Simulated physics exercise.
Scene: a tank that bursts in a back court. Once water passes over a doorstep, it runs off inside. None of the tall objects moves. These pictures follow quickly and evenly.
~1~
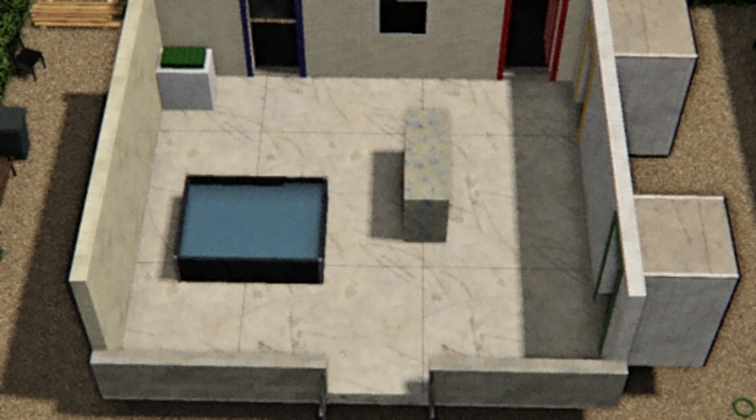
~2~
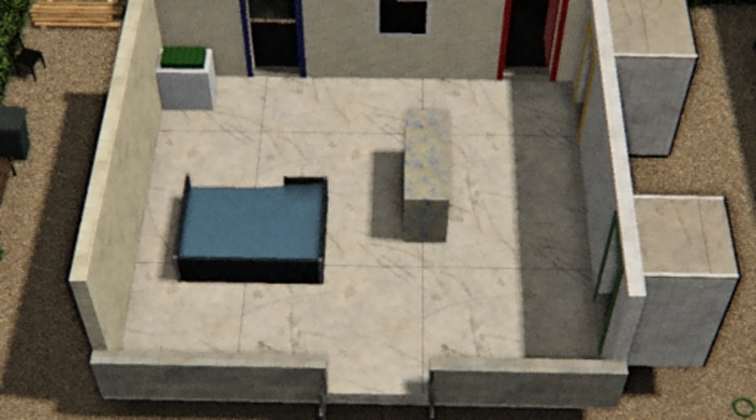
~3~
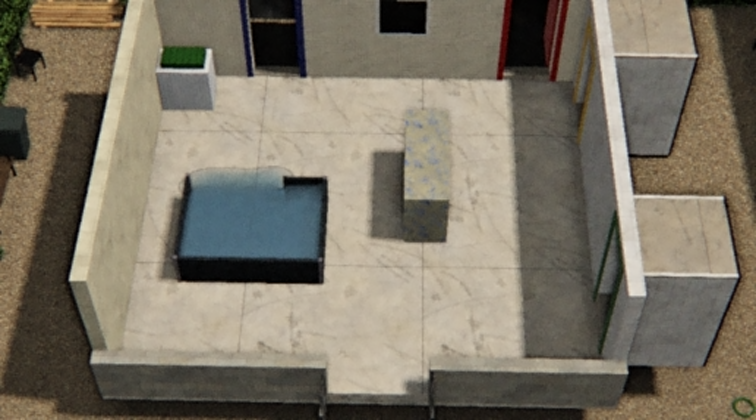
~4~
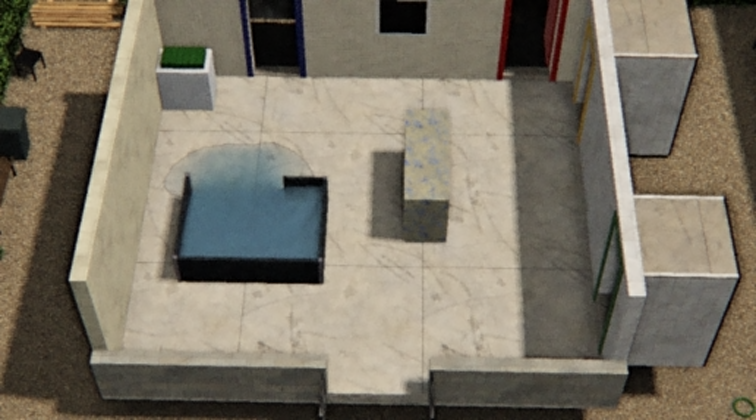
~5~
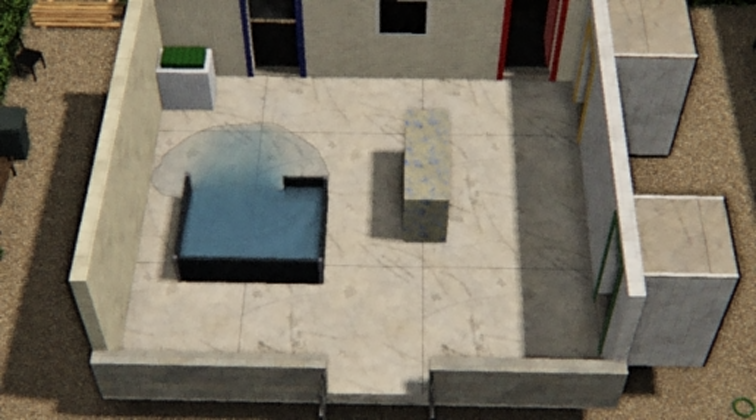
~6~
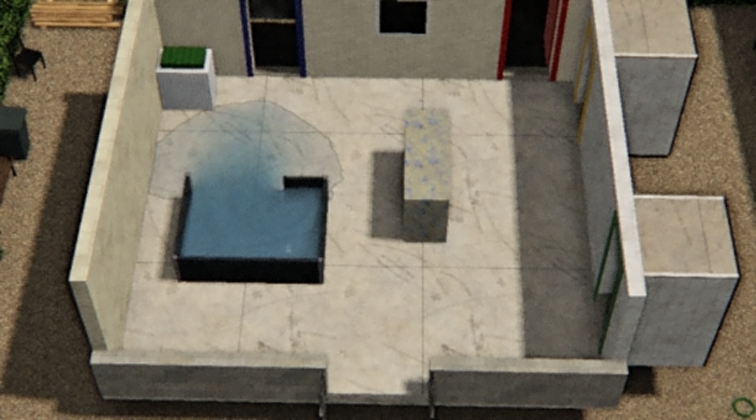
A pale walled back court, seen from high above and in front, has a blue-framed door and a red-framed door in its rear wall. A dark-edged tank of blue water sits left of centre, with a mottled upright block to its right and a white planter of greenery behind. The tank's far side opens and water pours out, fanning backward and sideways across the tiles, while the camera stays still.
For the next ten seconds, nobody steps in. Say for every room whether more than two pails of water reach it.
As I see it, the yellow door is going to allow over two buckets; the green door is going to allow two buckets or less; the blue door is going to allow over two buckets; the red door is going to allow two buckets or less.
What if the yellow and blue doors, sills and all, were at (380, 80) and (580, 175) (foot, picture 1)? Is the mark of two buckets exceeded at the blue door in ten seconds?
For the blue door, it gets beyond it.
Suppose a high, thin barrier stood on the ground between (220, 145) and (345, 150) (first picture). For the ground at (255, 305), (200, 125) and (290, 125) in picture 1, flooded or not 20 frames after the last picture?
Taking the points in turn, they are high and dry, inundated and inundated.
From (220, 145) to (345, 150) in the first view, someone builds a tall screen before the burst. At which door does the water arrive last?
Look to the green one.
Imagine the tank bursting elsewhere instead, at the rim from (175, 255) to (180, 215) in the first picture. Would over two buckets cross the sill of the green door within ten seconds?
Green door: Falls short.
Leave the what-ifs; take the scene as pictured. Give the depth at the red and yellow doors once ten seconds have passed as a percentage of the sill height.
The first comes to about 40 percent, the second to about 140 percent.
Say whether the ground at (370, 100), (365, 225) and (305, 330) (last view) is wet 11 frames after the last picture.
In that order the points end up soaked, high and dry and high and dry.
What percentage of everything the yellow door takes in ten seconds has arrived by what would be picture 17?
Share by then: 0 in a hundred.
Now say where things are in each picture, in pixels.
The first frame shows the tank at (252, 220) is whole and still.
In the second frame, the front is at a hidden place, out from the gap on the tank's far side.
In the third frame, the front is at a hidden place, out from the gap on the tank's far side.
In the fourth frame, the front is at (287, 152), out from the gap on the tank's far side.
In the fifth frame, the front is at (273, 127), out from the gap on the tank's far side.
In the sixth frame, the front is at (268, 105), out from the gap on the tank's far side.
A moment on, water covers 20 % of the floor; the yellow door not reached, the green door not reached, the blue door over two buckets in, the red door not reached.
Next, water covers 20 % of the floor; the yellow door not reached, the green door not reached, the blue door far over two buckets in, the red door not reached.
Then, water covers 30 % of the floor; the yellow door not reached, the green door not reached, the blue door far over two buckets in, the red door not reached.
Later, water covers 55 % of the floor; the yellow door under two buckets in, the green door not reached, the blue door far over two buckets in, the red door wet at the sill, nothing in.
In the end, water covers 90 % of the floor; the yellow door over two buckets in, the green door wet at the sill, nothing in, the blue door far over two buckets in, the red door wet at the sill, nothing in.
